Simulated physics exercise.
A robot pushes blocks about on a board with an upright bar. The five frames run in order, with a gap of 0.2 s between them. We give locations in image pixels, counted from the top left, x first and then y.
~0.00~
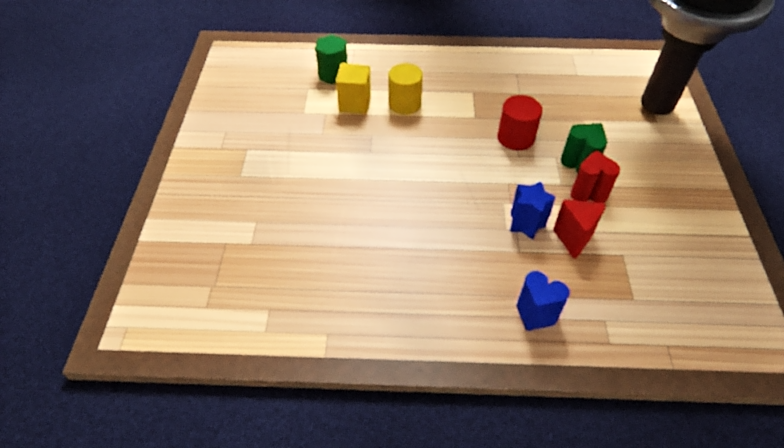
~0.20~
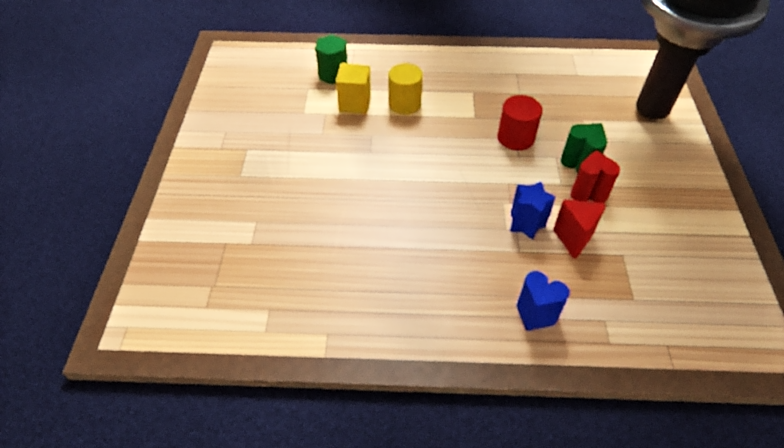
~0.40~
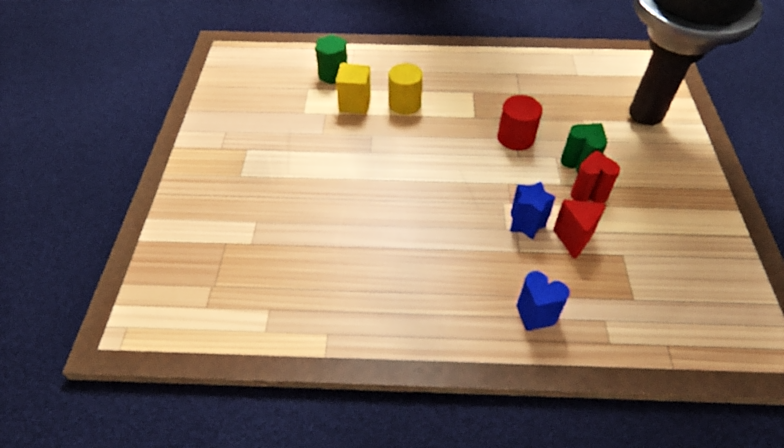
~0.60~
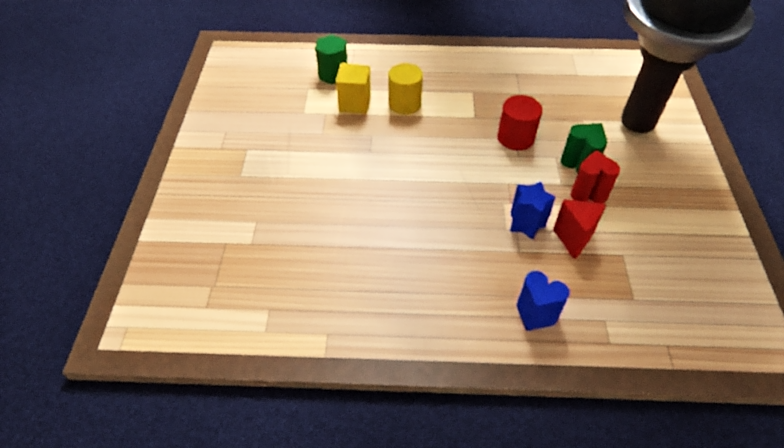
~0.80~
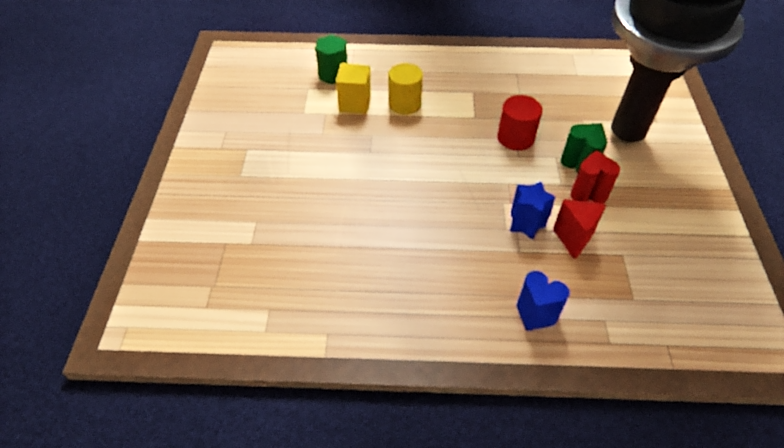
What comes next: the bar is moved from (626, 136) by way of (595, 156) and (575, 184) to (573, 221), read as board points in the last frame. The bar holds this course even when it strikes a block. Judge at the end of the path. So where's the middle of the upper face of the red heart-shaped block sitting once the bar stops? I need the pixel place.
Its top middle: (620, 206).
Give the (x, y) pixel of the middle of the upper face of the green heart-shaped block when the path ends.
The top centre is at (548, 163).
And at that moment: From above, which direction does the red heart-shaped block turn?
Top view: Counterclockwise.
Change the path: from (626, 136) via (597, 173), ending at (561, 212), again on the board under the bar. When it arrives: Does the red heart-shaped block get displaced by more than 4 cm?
I believe so.
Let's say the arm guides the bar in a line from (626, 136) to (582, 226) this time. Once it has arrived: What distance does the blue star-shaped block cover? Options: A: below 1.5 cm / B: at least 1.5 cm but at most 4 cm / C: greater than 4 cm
It's A.
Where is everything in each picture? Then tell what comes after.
Bar's lower end (658, 104); blue star-shaped block (535, 195); red triangle (585, 211); green heart-shaped block (591, 134); red heart-shaped block (600, 164), in the first picture.
Bar (653, 108); blocks still, in the second picture.
Bar (646, 114); blocks still, in the third picture.
Bar (638, 121); blocks still, in the fourth picture.
Bar (629, 130); blue star-shaped block (535, 195); red triangle (585, 211); green heart-shaped block (591, 134); red heart-shaped block (600, 164), in the fifth picture.
The first path, step by step. One third of the way, bar (597, 150); green heart-shaped block (581, 139), turned 20° anticlockwise.
Two thirds of the way, bar (577, 179); green heart-shaped block (551, 160); red heart-shaped block (604, 182), turned 40° anticlockwise.
At the end, bar (575, 216); blue star-shaped block still; red triangle (587, 221); green heart-shaped block (548, 163); red heart-shaped block (620, 206), turned 110° anticlockwise.
